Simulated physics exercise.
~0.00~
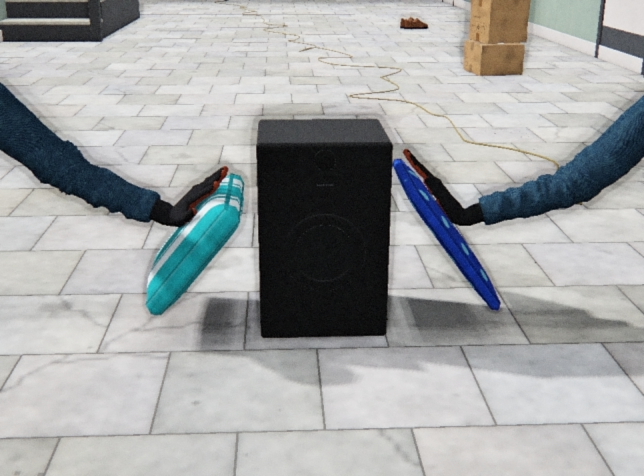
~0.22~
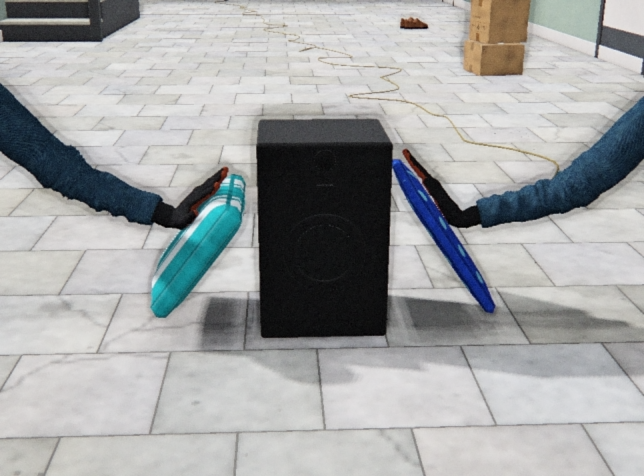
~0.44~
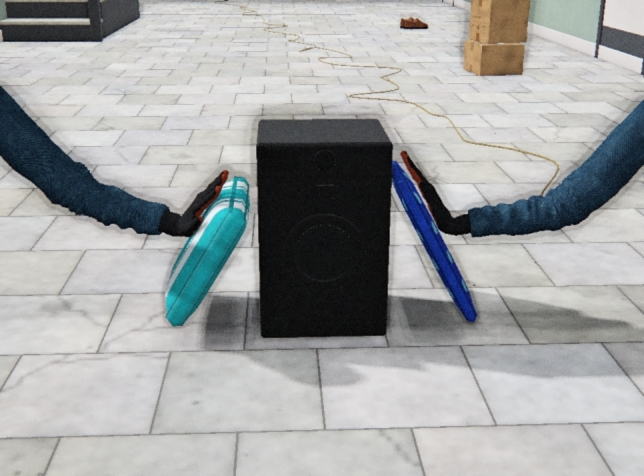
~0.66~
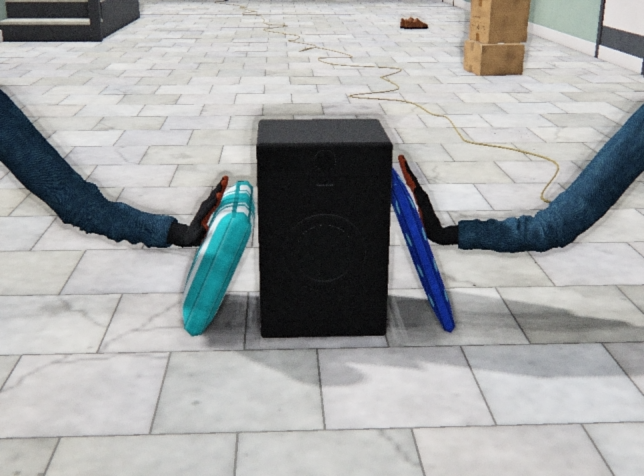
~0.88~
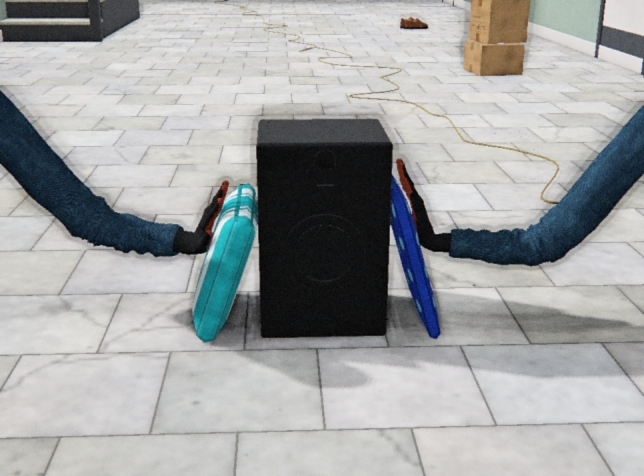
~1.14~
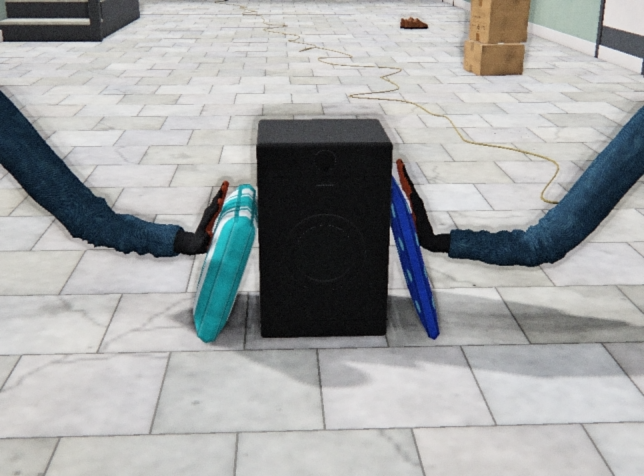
The clip shows two hands in blue sleeves pressing a turquoise cushion and a blue pad toward the left and right sides of a black box, their lower ends swinging inward until both lean nearly upright, then staying still.
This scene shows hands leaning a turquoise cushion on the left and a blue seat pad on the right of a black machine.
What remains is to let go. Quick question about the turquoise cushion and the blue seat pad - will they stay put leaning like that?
Short answer: The turquoise cushion stays put; the blue seat pad stays put.
After 1.52 s, cushion leaning near (228, 260); seat pad leaning near (406, 250).
At rest, cushion leaning near (228, 260); seat pad leaning near (407, 250). The turquoise cushion keeps leaning and the blue seat pad holds its lean.
